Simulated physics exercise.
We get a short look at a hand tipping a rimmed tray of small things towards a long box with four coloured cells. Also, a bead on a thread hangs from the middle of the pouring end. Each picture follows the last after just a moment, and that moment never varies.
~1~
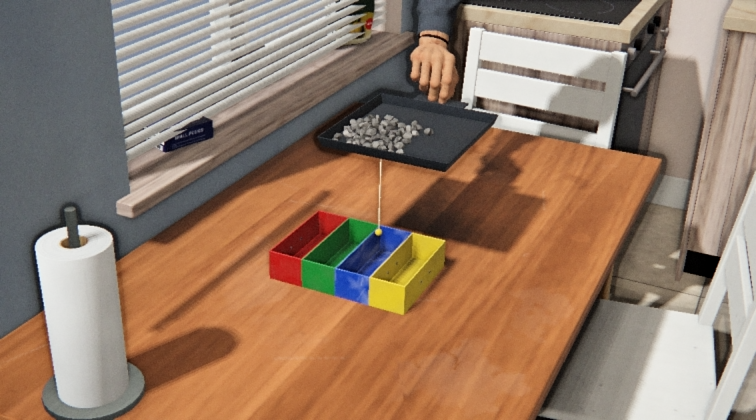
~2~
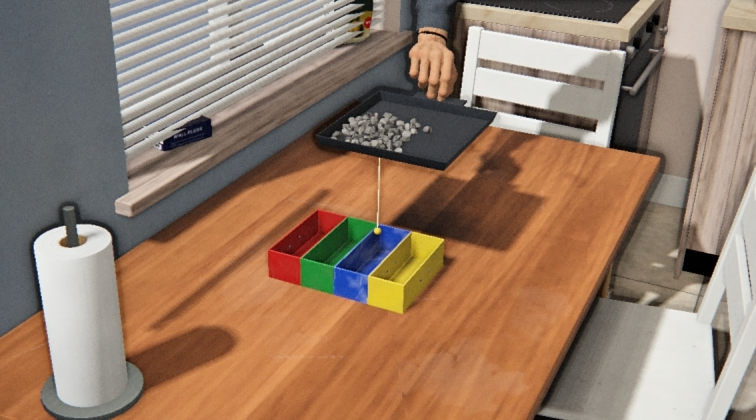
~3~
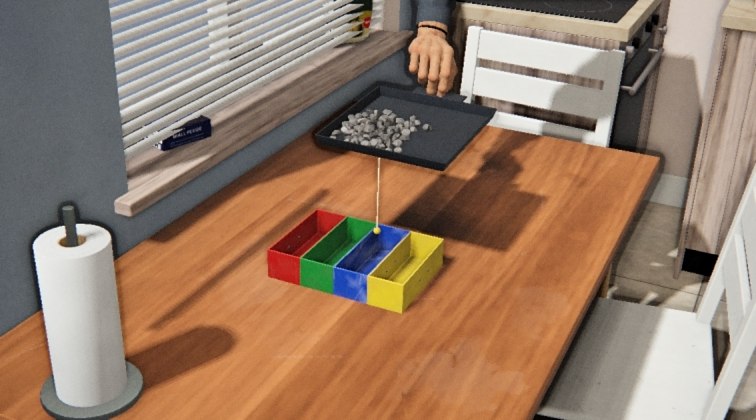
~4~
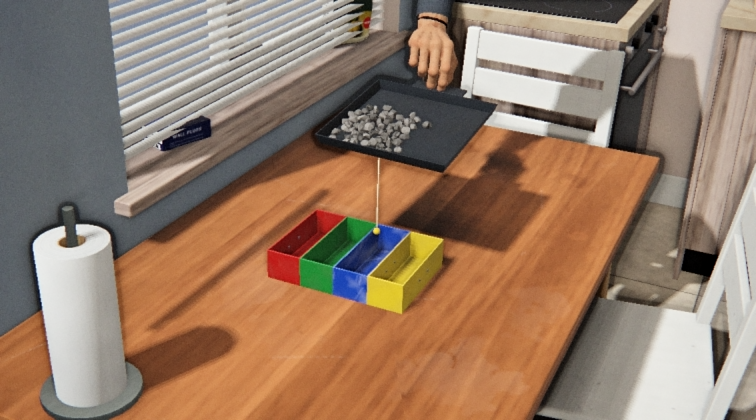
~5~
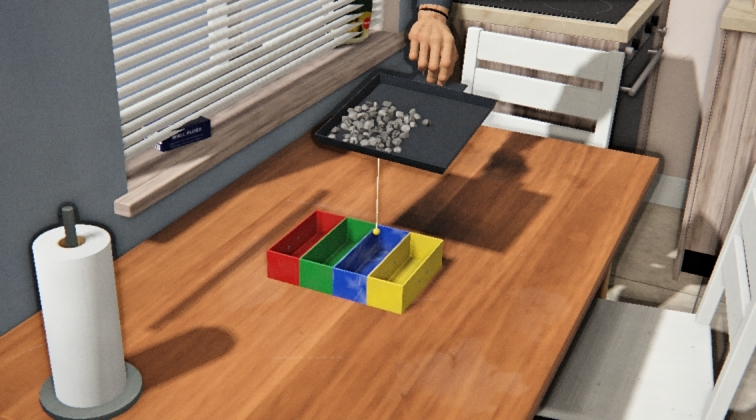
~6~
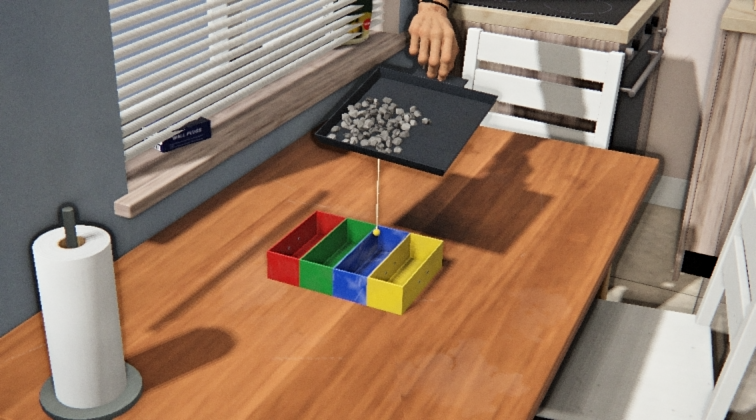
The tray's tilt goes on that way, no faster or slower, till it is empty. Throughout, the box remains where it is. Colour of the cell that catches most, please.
The colour is yellow.
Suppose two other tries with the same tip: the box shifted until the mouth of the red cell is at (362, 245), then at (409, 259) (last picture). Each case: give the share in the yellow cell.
Roughly 0% on the first try and 0% on the second.
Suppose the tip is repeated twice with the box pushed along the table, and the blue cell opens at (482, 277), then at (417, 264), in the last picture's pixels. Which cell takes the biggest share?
First try: The red cell; second try: The blue cell.
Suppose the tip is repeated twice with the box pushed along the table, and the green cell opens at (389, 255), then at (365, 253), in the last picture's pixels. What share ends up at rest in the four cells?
In order: 90 per cent and 100 per cent.
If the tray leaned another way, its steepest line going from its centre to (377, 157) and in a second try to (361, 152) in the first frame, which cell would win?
First try: The cell in green; second try: That red cell.
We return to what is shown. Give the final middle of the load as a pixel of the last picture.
About (397, 286).
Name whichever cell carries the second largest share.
Second best is blue.
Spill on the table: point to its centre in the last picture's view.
It's centred at about (468, 303).
Soon, tray tipped steeply; all on the tray.
A while on, tray tipped right over; about a quarter on the tray; a small part in the yellow cell; a small part in the blue cell; a small part in the green cell; about a third falling or outside the box.
Towards the end, tray tipped past a quarter turn; about half in the yellow cell; about a quarter in the blue cell; a small part in the green cell; about a quarter falling or outside the box.
Finally, tray tipped past a quarter turn; about half in the yellow cell; about a quarter in the blue cell; a small part in the green cell; none in the red cell; about a quarter outside the box.
